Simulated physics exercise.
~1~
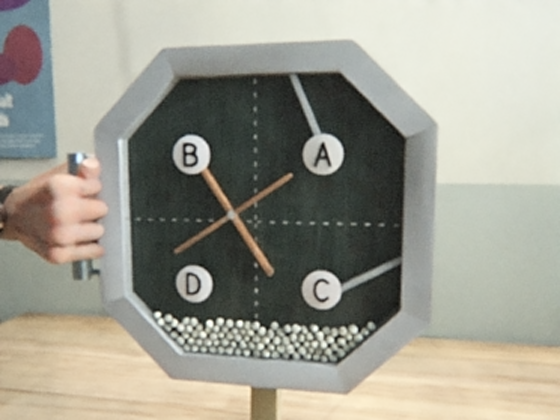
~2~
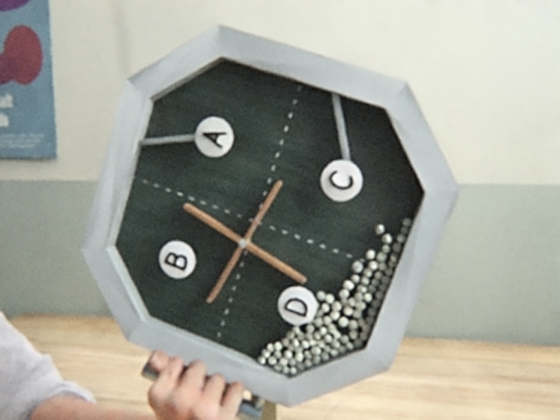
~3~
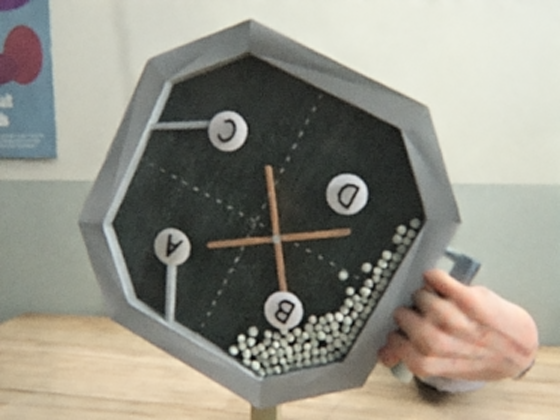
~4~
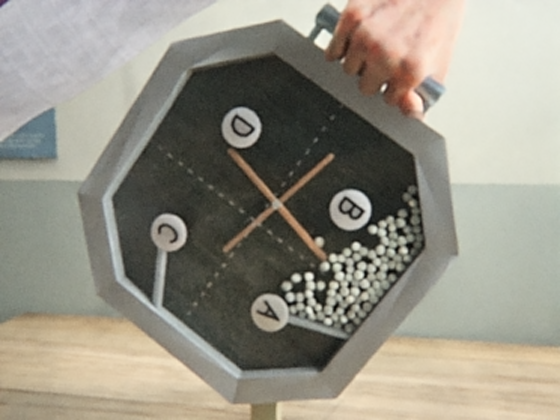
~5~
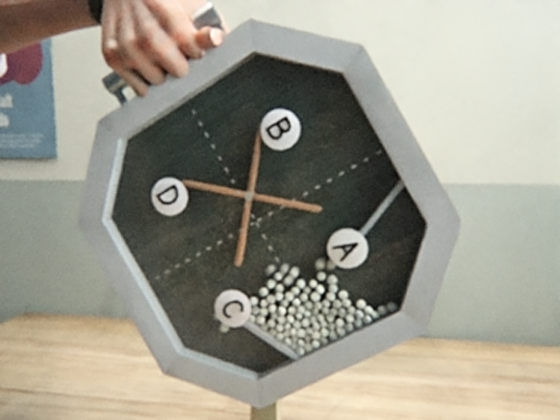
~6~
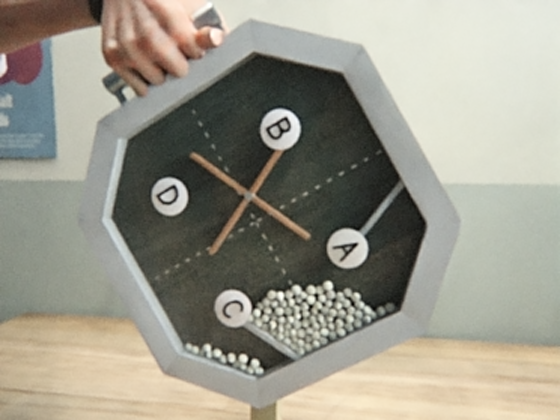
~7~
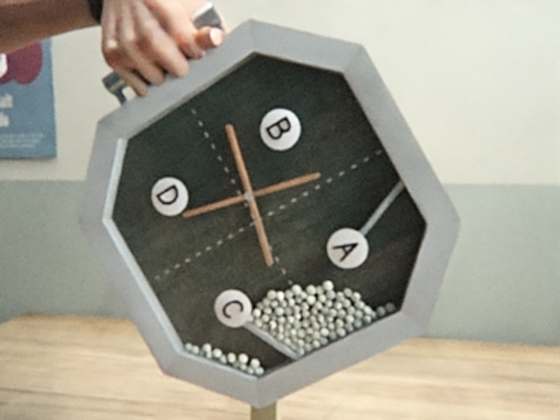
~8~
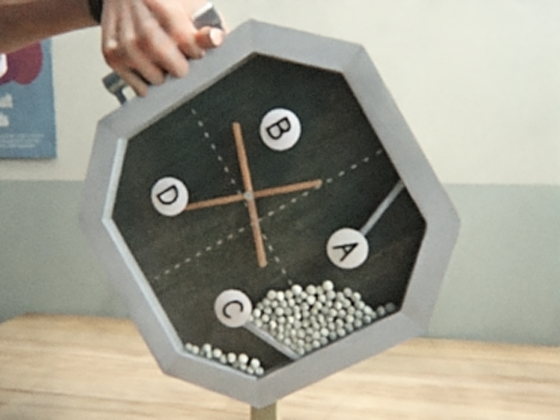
In the video, a hand turns an upright, octagonal, clear-fronted case of small pale beads anticlockwise, and the beads slide and tumble along its lower edges as a wooden cross shifts inside. The case stops and the beads settle at the bottom around a thin bar by C.
